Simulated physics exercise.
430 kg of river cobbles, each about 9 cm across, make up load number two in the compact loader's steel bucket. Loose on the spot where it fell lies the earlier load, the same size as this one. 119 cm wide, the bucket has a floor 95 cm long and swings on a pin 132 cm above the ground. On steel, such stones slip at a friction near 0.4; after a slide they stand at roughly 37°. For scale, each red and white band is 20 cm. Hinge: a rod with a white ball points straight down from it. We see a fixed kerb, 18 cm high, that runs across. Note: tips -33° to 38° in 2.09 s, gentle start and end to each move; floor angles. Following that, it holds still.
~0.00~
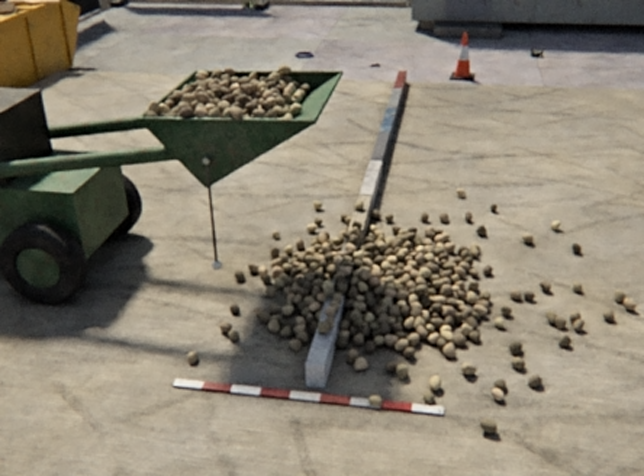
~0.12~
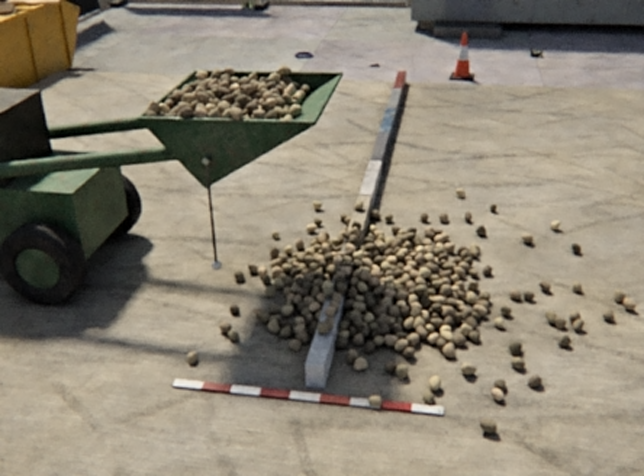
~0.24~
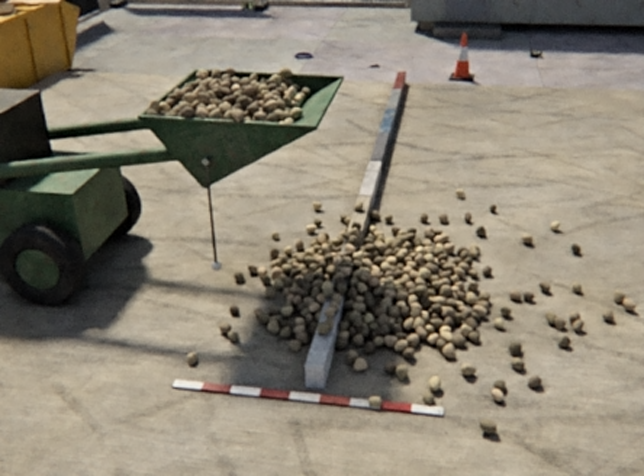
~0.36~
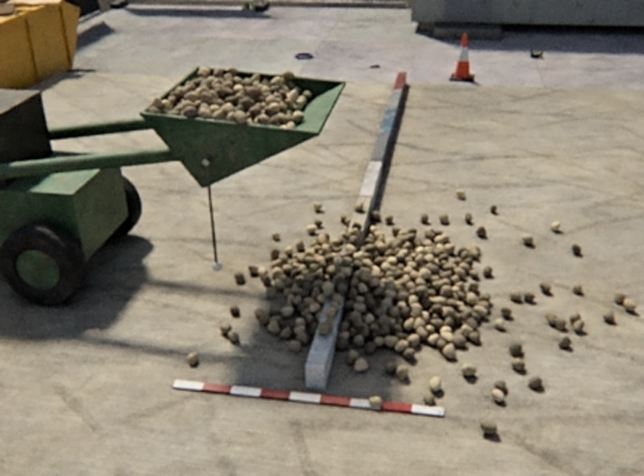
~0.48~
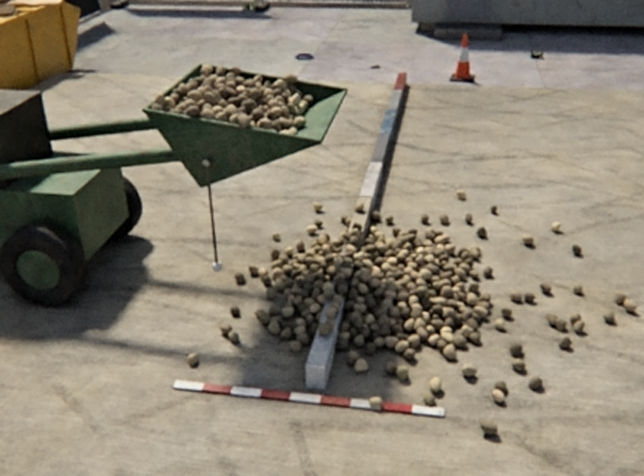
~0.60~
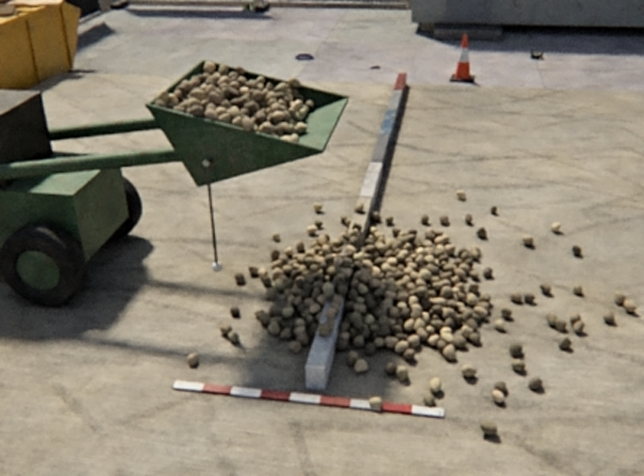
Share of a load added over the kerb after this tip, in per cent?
Some 66 %.
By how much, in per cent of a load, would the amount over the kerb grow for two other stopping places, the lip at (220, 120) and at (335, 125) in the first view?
Around 0 and 90 percent respectively.
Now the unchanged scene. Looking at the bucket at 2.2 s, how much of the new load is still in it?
Close to 25 in a hundred is still held.
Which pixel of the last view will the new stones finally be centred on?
Roughly at (368, 272) in the last picture.
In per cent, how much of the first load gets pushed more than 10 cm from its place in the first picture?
Roughly 15 % of them.
After 1.6 s the floor is at 27°; in per cent of one load, 96 in the bucket, 34 on this side of the kerb, 69 over the kerb; the foremost stones are at (602, 278).
After 2.2 s the floor is at 38°; in per cent of one load, 23 in the bucket, 73 on this side of the kerb, 104 over the kerb; the foremost stones are at (602, 278).
After 2.5 s the floor is at 38°; in per cent of one load, 0 in the bucket, 72 on this side of the kerb, 128 over the kerb; the foremost stones are at (602, 278).
After 5.2 s the floor is at 38°; in per cent of one load, 0 in the bucket, 65 on this side of the kerb, 135 over the kerb; the foremost stones are at (604, 283). Net gain over the kerb, 66.
